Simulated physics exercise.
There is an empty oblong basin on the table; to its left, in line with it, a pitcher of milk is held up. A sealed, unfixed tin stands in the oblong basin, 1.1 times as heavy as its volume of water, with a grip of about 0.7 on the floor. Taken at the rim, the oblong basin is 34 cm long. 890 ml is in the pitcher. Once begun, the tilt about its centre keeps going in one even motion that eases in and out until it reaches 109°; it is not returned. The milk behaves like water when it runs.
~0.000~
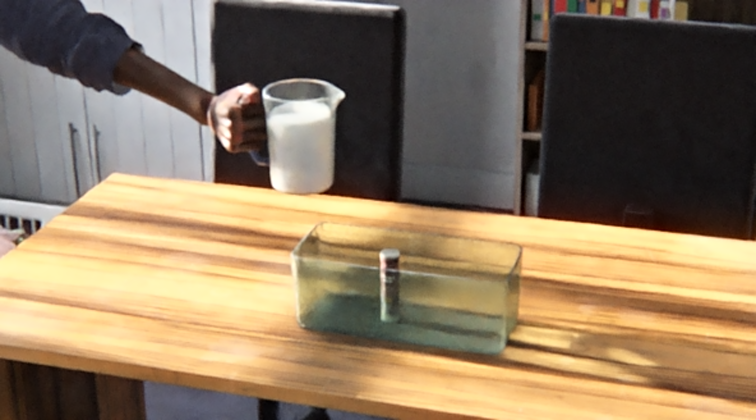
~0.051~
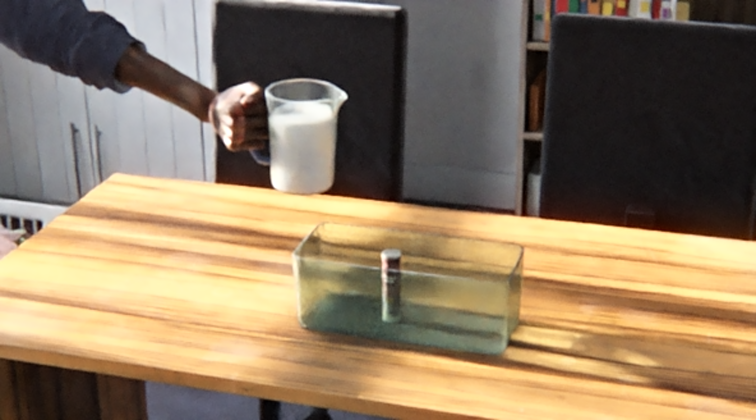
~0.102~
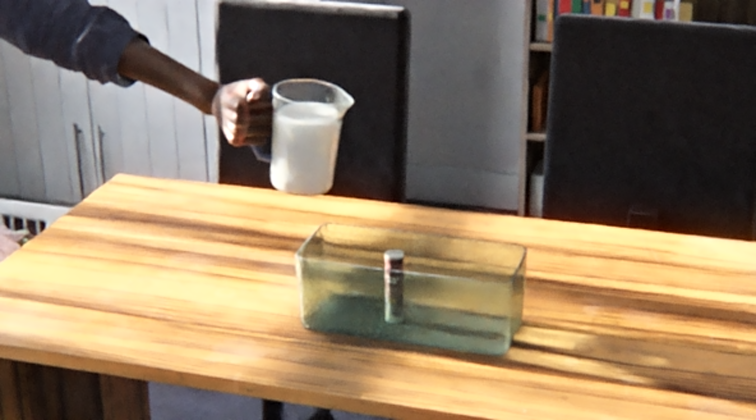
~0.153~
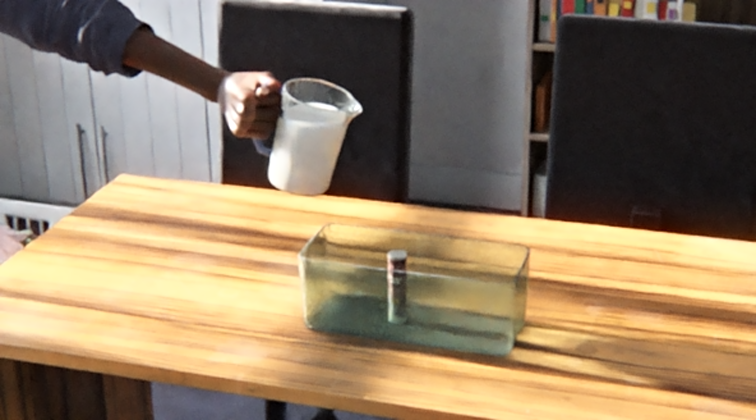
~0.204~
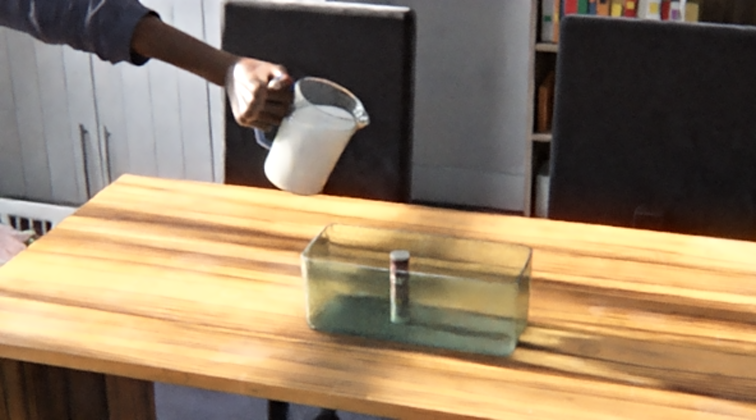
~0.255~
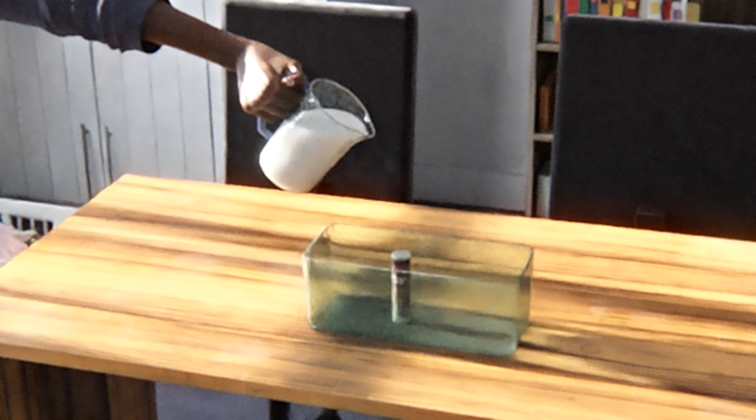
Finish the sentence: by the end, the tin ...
By the end, the tin has toppled.
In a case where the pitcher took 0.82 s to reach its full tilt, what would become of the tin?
The tin tips over.
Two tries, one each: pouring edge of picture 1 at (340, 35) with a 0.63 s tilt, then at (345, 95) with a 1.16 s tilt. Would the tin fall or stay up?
First it stays on its base; then it tips over.
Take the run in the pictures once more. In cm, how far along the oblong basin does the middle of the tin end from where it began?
All told, the tin's centre has moved close to 8.5 cm.
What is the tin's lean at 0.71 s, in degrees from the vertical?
It leans about 0° from upright.
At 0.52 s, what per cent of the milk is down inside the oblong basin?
I'd put it near 10 percent.
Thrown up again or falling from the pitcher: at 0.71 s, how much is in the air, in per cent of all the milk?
Close to 22 per cent.
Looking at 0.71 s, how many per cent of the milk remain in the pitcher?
Close to 20 in a hundred.
Then, 0.52 s in, the tilt is 101° and 64 per cent is still to pour; the tin stands where it began.
Then, 0.71 s in, the tilt is 109° and 19 per cent is still to pour; the tin stands where it began.
Then, 0.91 s in, the tilt is 109° and 2 per cent is still to pour; the tin lies on its side.
Then, 1.13 s in, the tilt is 109° and 0 per cent is still to pour; the tin lies on its side.
Finally, the tin lies on its side.
